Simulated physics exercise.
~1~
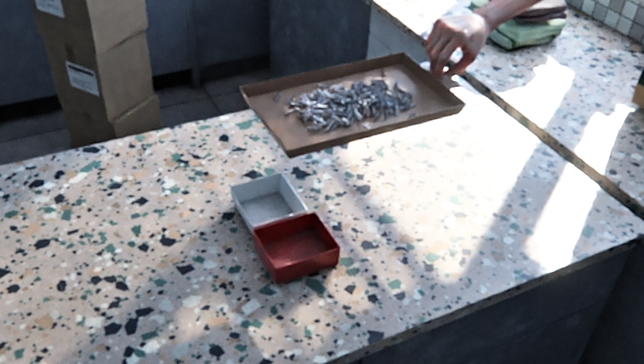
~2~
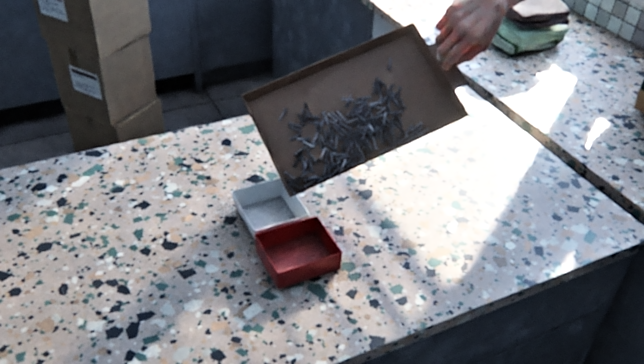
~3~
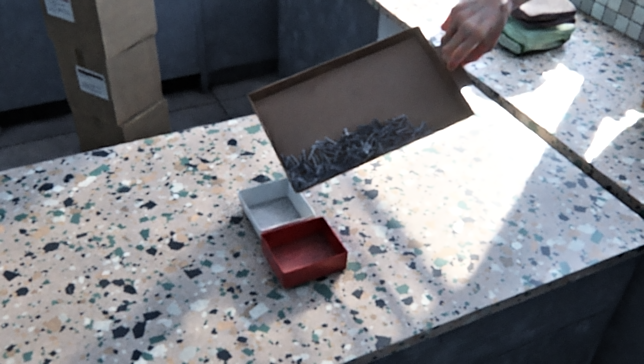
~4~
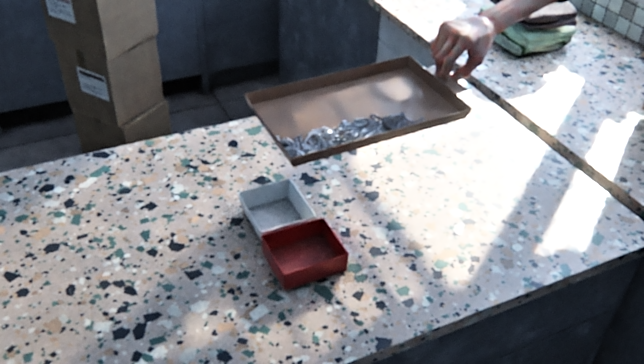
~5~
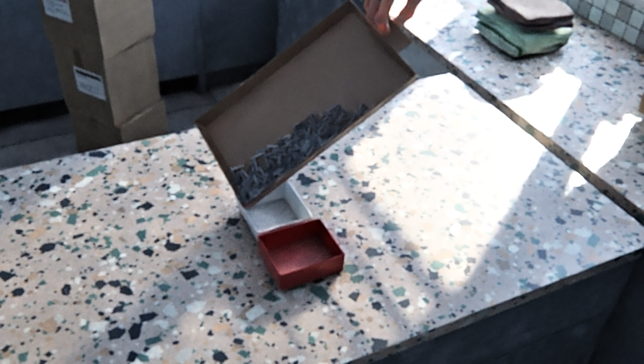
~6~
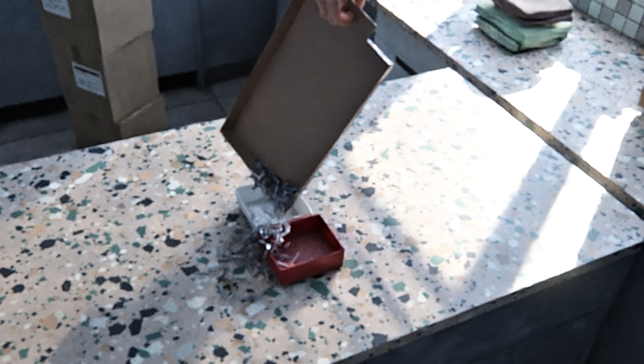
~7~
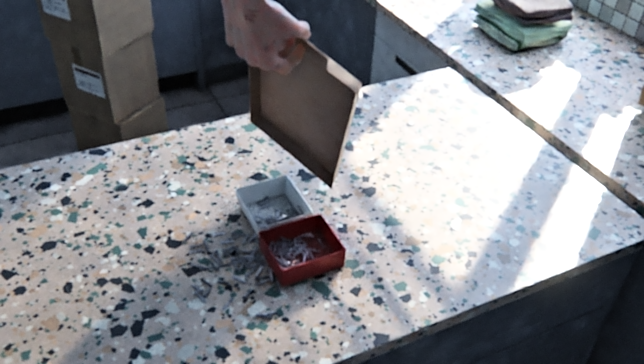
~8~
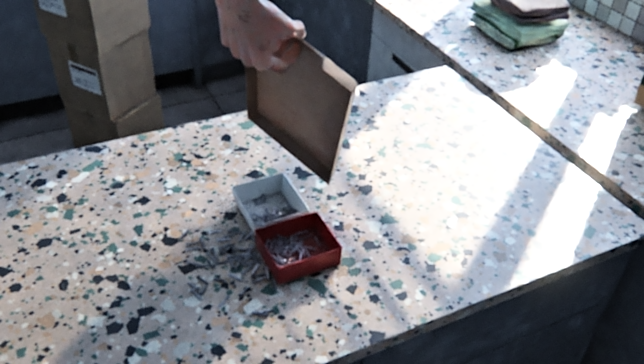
A hand tips a tray of screws into red and white tins, spilling some outside.
